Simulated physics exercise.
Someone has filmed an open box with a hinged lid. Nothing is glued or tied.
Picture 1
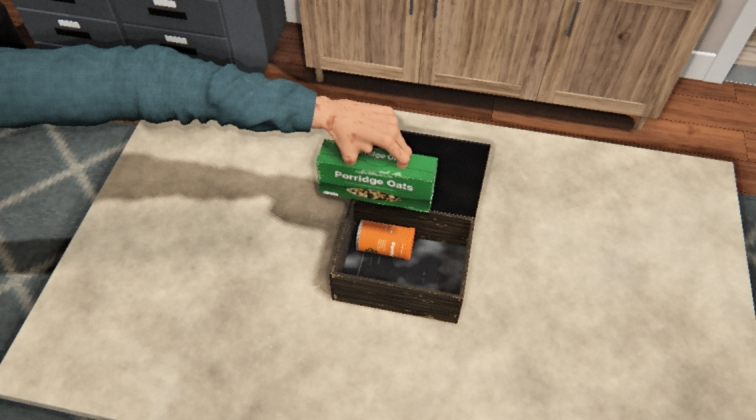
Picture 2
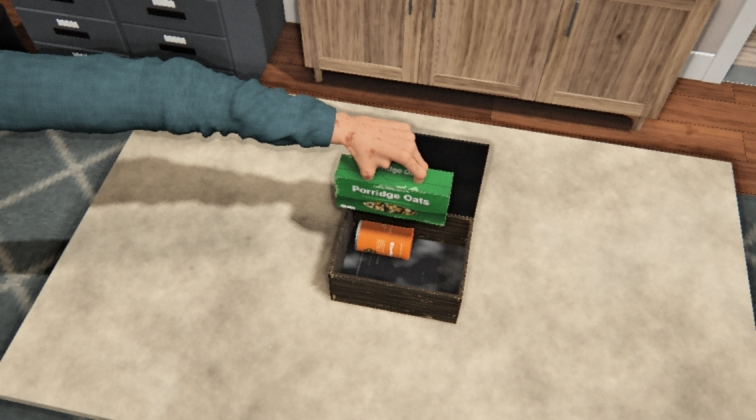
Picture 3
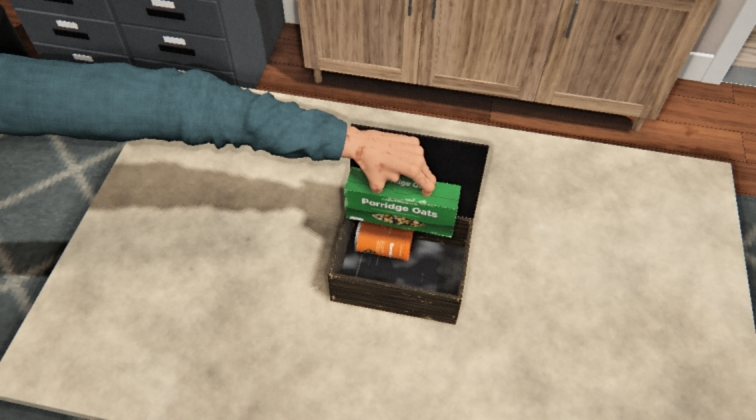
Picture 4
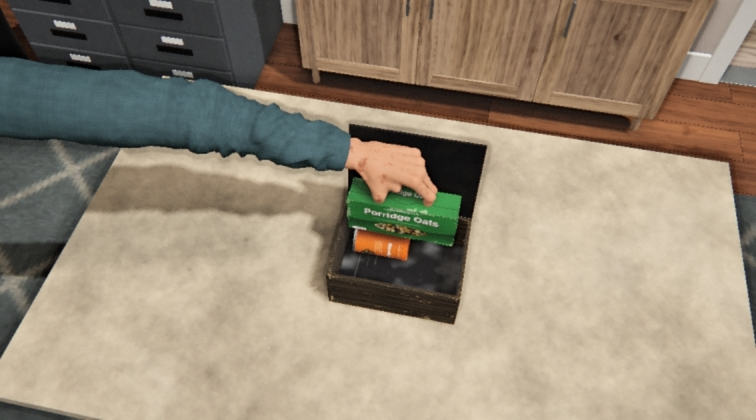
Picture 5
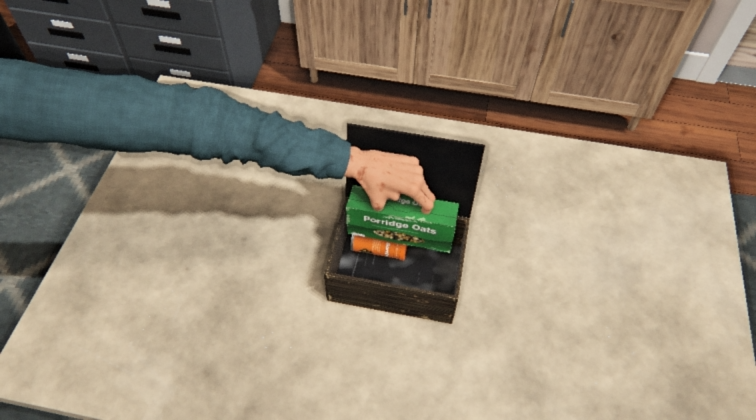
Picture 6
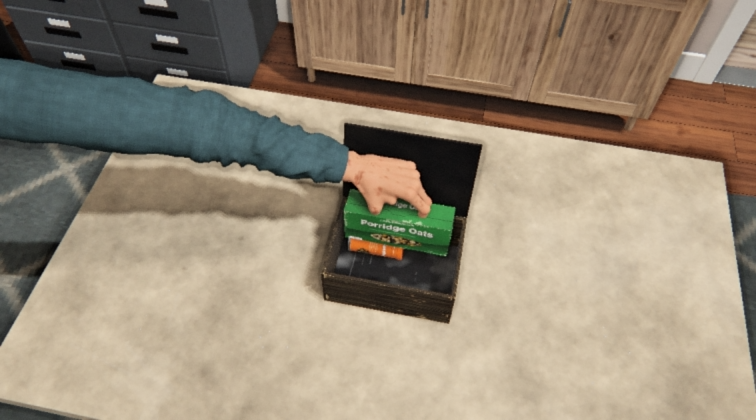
At the start, a hand holds a green carton of porridge oats above an open box with a hinged lid, where an orange tin lies inside. The hand moves the carton slightly right and lowers it into the back of the box, partly hiding the tin, and still grips it.
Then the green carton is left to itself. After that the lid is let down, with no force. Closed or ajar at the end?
Here the lid shuts flat.
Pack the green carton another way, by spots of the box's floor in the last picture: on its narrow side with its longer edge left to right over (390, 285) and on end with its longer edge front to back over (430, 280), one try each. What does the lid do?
In the first case it closes; in the second case it is held up.
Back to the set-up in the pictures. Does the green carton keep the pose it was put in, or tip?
The green carton tips.
Then, 1.10 s on from there, lid starting down; green carton on its side near (391, 278).
Then, 1.80 s on from there, lid 36° above the rim; green carton on its side near (391, 278).
In the end, lid shut; toppled in the box, green carton; orange tin unmoved. At the end, from the last picture's camera, green carton near (391, 278).
